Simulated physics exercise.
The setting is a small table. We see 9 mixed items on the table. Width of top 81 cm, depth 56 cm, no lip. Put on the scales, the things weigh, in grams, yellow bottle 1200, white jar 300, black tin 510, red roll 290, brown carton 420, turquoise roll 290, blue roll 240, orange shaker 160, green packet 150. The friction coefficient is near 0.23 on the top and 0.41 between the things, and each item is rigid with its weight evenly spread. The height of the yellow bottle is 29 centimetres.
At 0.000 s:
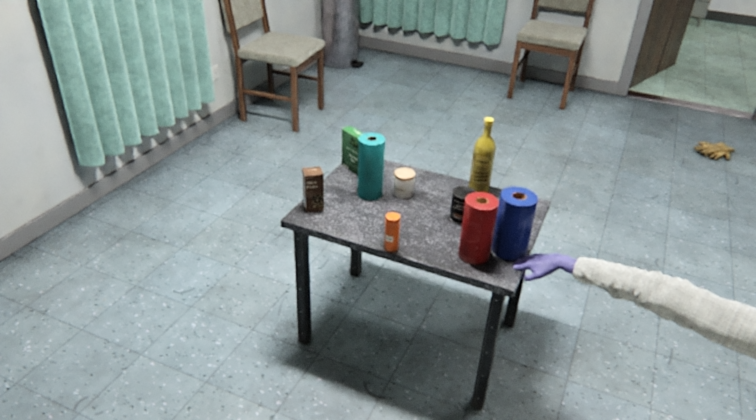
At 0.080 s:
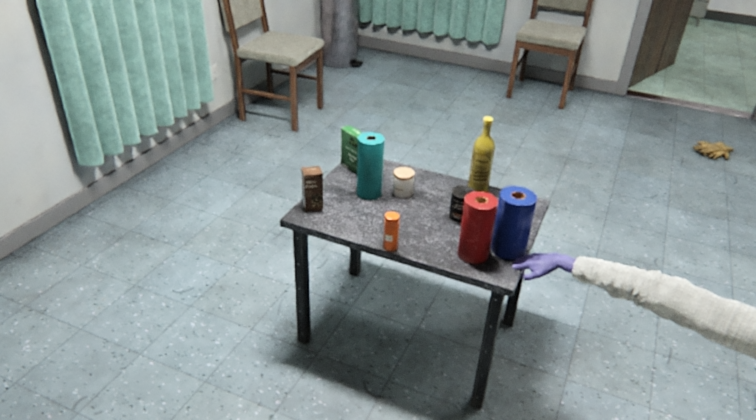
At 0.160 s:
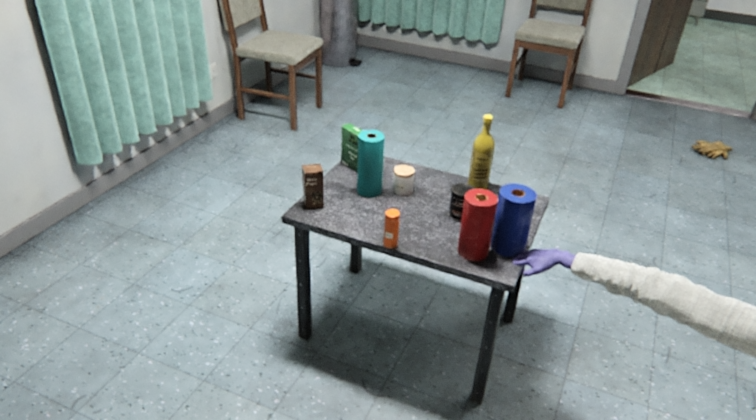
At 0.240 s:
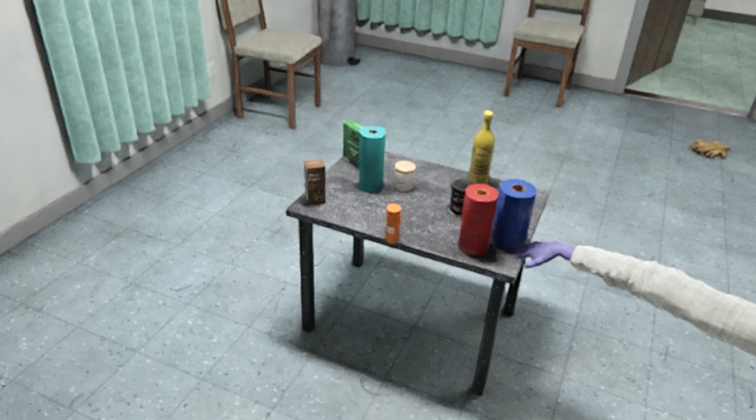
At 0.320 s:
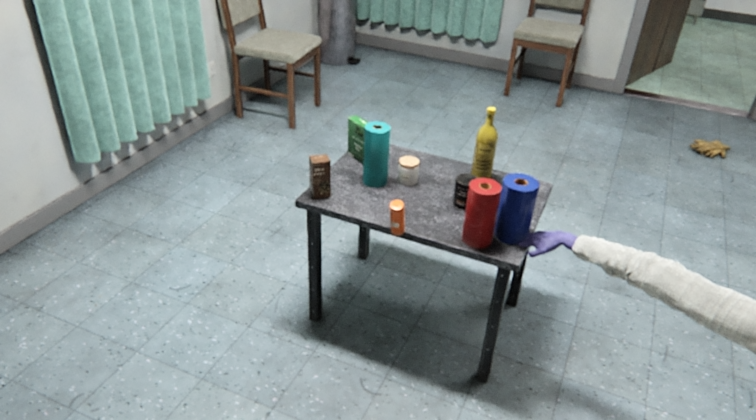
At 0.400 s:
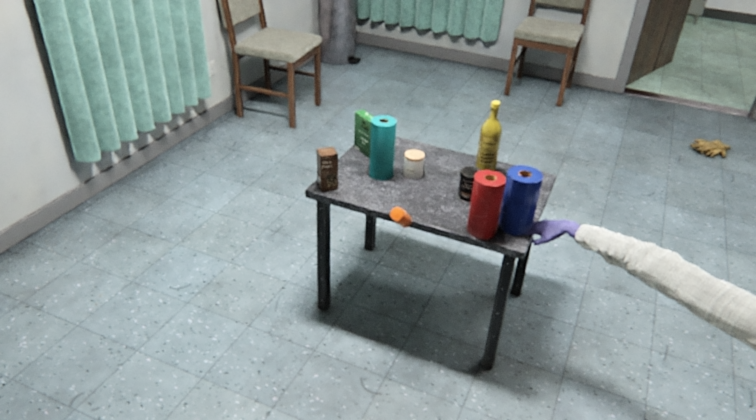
A small dark table crowded with colourful rolls, a bottle and containers slid back and slightly right, a purple hand at its right corner, then the little orange shaker tipped over at the front edge.
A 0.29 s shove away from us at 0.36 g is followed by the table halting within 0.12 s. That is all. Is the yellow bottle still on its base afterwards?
Yes, standing.
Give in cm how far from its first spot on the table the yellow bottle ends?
I'd put it at about 3 centimetres.
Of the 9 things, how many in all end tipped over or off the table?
The count comes out at 1.
After 0.50 s, table 21 cm from its start; yellow bottle moved 2 cm near (494, 132); brown carton moved 2 cm; green packet moved 2 cm.
After 0.60 s, table 21 cm from its start.
In the end (1.1 s), off the table and tipped over, orange shaker; the other 8 under 5 cm from the start. In the last view, yellow bottle near (497, 128).
